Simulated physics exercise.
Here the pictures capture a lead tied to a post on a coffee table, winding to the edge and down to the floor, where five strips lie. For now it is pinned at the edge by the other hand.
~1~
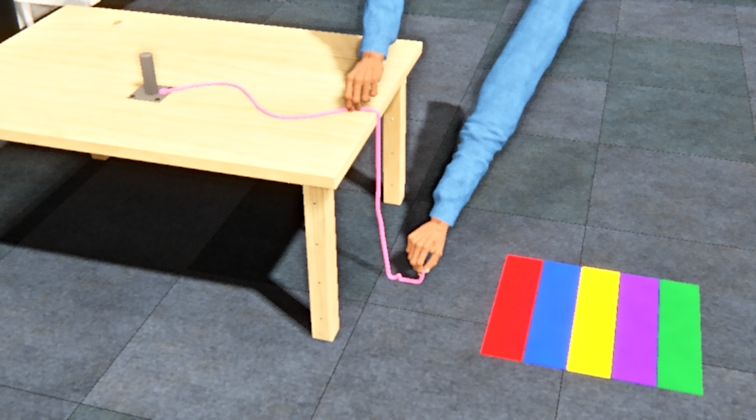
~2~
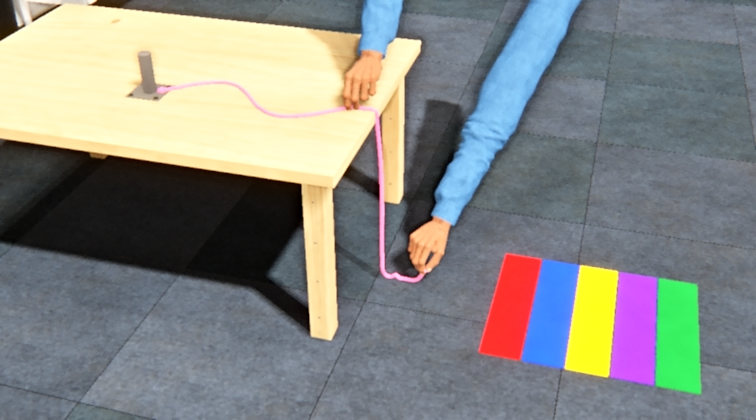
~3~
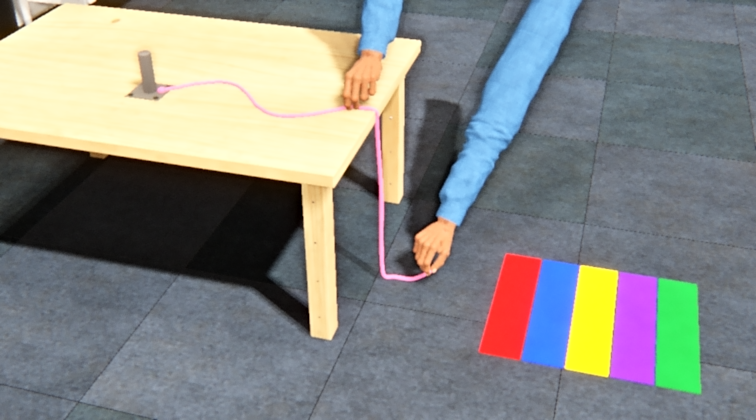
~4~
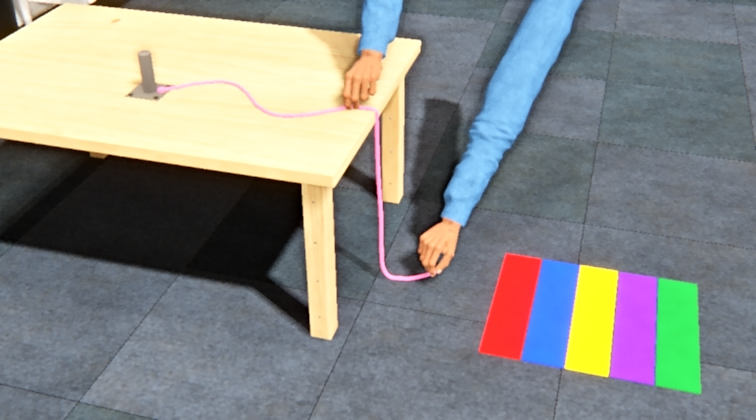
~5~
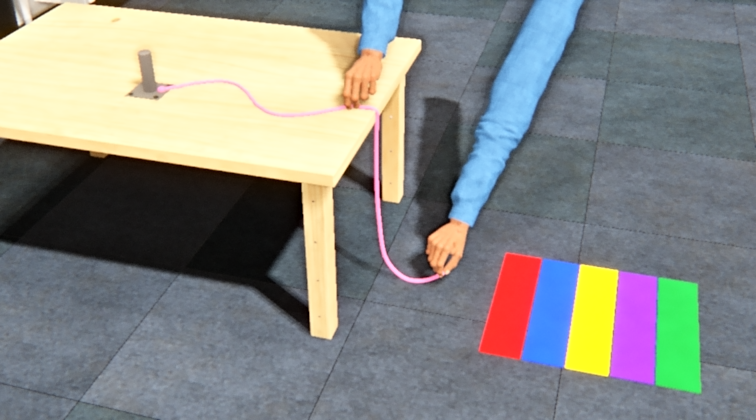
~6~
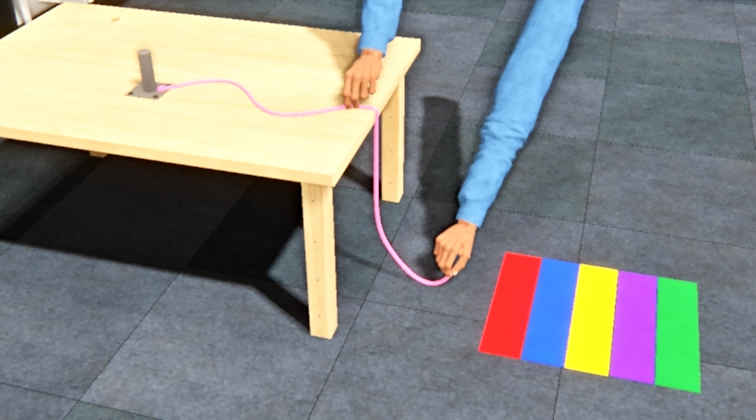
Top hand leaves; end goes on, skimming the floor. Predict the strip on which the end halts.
The yellow strip.
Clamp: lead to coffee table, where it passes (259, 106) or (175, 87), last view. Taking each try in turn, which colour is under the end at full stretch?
For the first it's blue, and for the second it's yellow.
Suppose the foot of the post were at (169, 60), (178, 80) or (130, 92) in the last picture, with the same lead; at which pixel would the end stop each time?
The three places are (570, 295), (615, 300) and (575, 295), in that order.
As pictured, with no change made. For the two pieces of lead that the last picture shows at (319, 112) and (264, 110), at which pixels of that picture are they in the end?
They end up at (361, 110) and (303, 105).
A little later, end near (517, 285); over red.
Next, end near (569, 294); over blue.
When it is tight, end near (598, 299); over yellow. Over yellow.
